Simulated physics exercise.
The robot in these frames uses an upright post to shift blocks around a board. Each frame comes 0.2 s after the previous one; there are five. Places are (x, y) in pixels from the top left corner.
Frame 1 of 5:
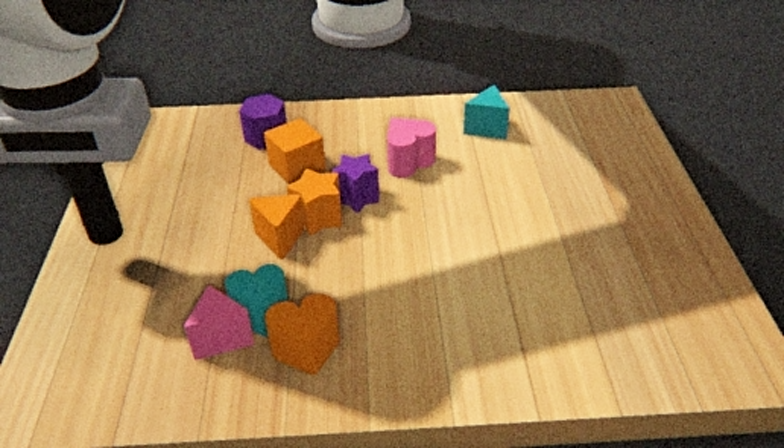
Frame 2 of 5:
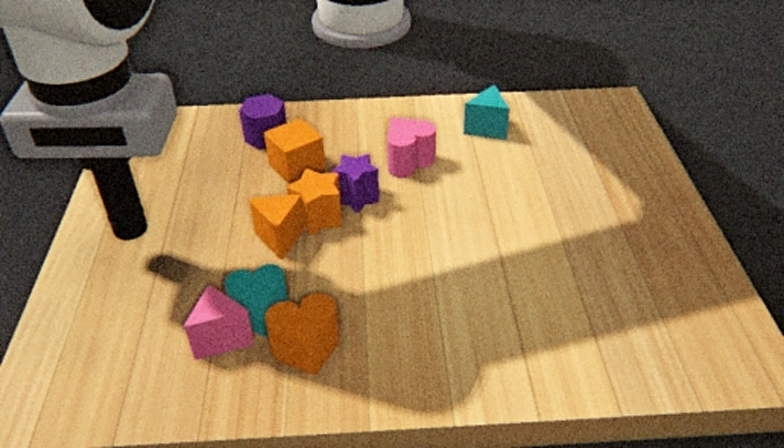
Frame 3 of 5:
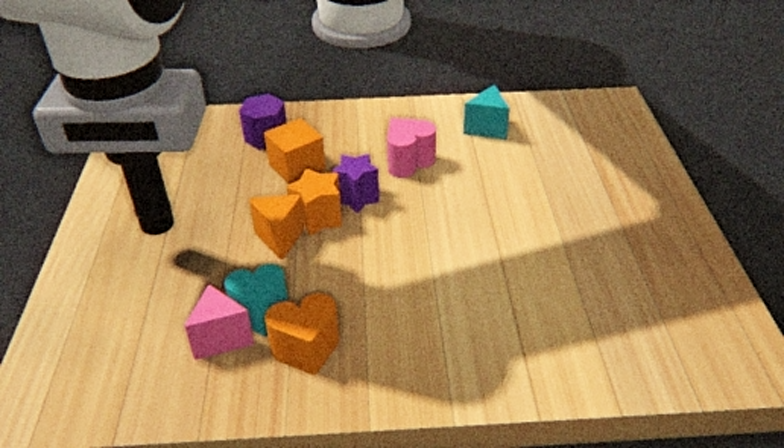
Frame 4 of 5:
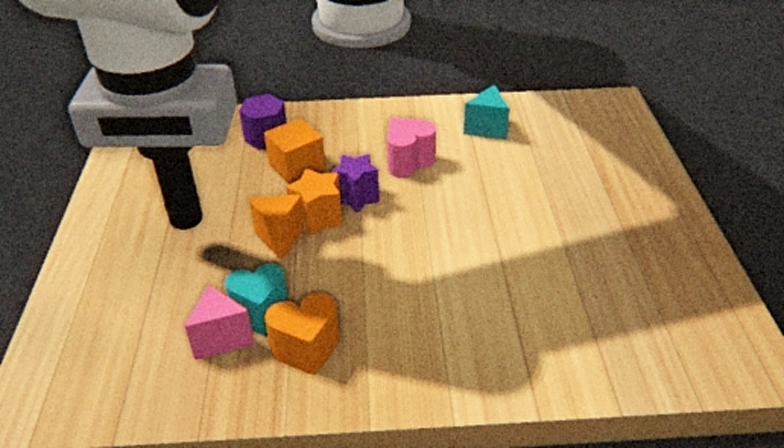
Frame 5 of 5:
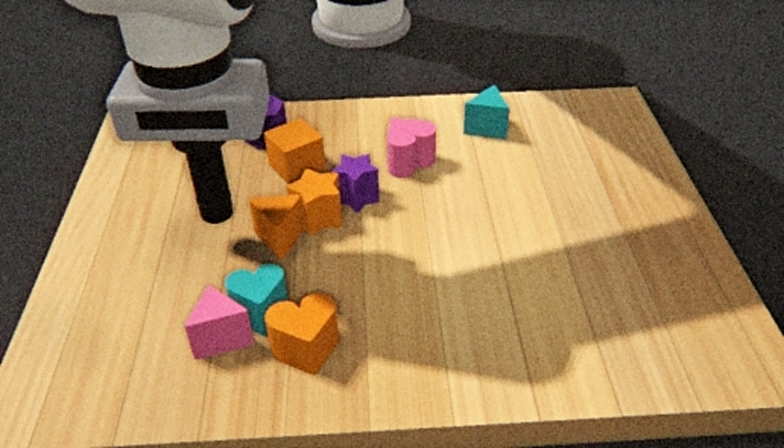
The clip shows a robot arm with a dark upright post moving steadily rightward over the left side of a wooden board, its shadow shifting across the surface, while the orange, purple, pink and turquoise blocks stay in place.
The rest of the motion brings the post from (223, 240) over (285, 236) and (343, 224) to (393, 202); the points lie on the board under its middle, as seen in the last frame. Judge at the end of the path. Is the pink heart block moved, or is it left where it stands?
That one moves away.
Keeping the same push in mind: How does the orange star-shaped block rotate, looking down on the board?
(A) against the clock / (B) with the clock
Answer: A.
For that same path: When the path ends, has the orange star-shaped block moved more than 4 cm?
In short: Yes.
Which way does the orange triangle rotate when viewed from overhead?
Looking from above, the answer is clockwise.
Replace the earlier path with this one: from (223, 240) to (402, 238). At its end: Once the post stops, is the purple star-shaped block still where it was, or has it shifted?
At the end, its place is different.
On the path given first. One third of the way, post (281, 211); orange triangle (311, 207), turned 40° clockwise; orange star-shaped block (338, 183), turned 40° anticlockwise; purple star-shaped block (360, 161), turned 15° clockwise.
Two thirds of the way, post (343, 198); orange triangle (353, 210), turned 90° clockwise; orange star-shaped block (380, 177), turned 80° anticlockwise; purple star-shaped block (371, 152), turned 20° anticlockwise.
At the end, post (392, 177); orange triangle (353, 210), turned 95° clockwise; orange star-shaped block (426, 164), turned 40° anticlockwise; purple star-shaped block (391, 146), turned 80° anticlockwise; pink heart block (415, 120).
